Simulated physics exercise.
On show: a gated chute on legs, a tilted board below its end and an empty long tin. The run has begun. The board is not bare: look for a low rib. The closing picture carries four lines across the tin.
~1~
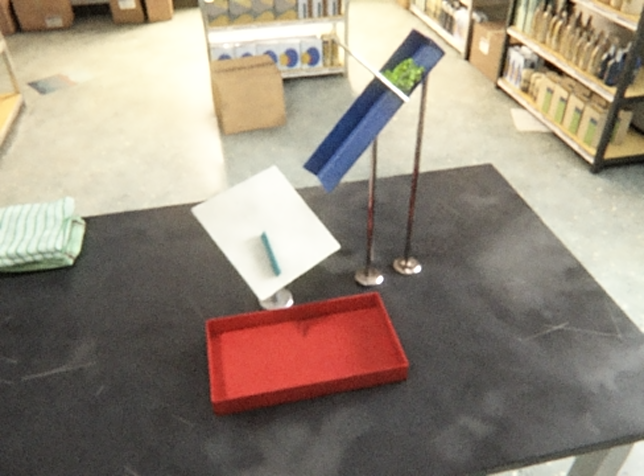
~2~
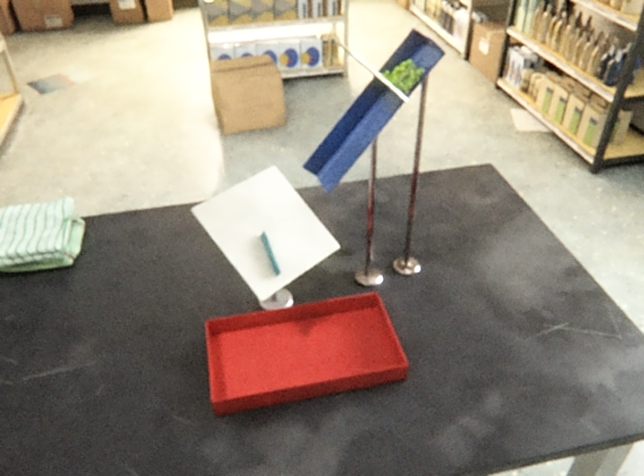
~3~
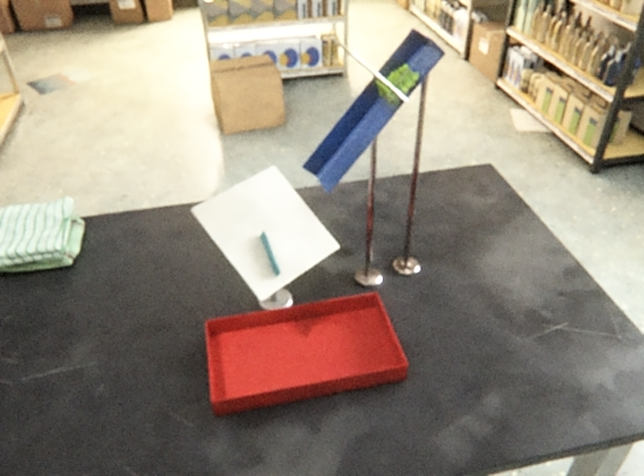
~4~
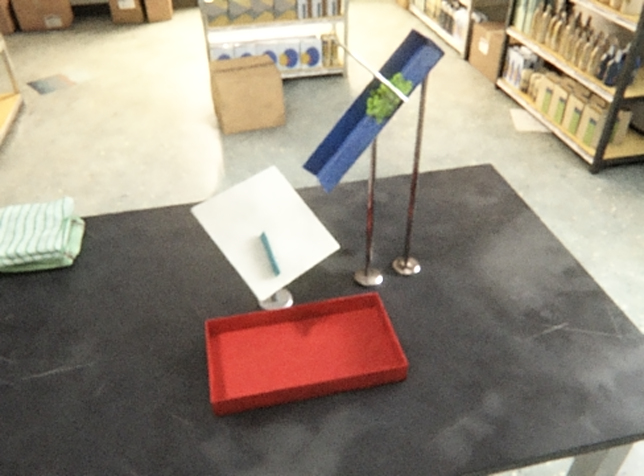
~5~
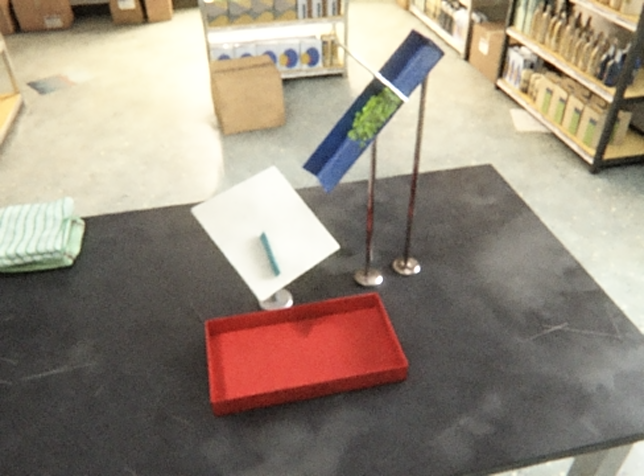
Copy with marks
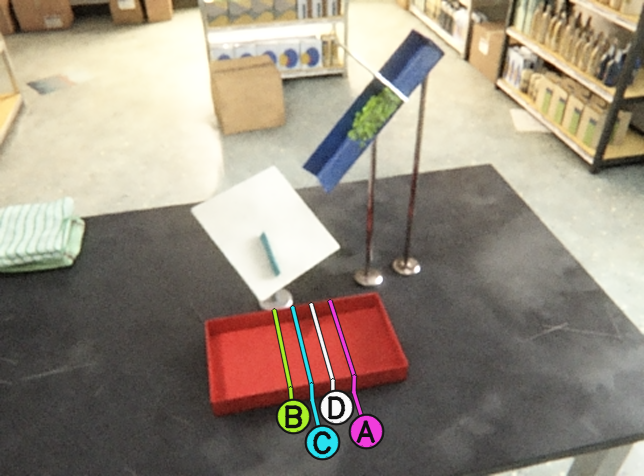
Blue chute on thin metal legs above a tilted white board and red tray, small green pieces sliding partway down its slope.
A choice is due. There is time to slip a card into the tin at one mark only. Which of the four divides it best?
Line D does it best.
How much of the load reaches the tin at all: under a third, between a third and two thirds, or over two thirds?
Over two thirds.
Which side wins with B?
More lands on the right.
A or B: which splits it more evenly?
Line A.
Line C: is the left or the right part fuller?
Right.
On the marked copy, line A crosses the front rim at (354, 375); line B crosses the front rim at (290, 387); line C crosses the front rim at (311, 383); line D crosses the front rim at (332, 379).
With A, of what is caught, most on the left of the divider, about a quarter on the right.
With B, of what is caught, a small part on the left of the divider, nearly all on the right.
With C, of what is caught, a small part on the left of the divider, most on the right.
With D, of what is caught, about half on the left of the divider, about half on the right.
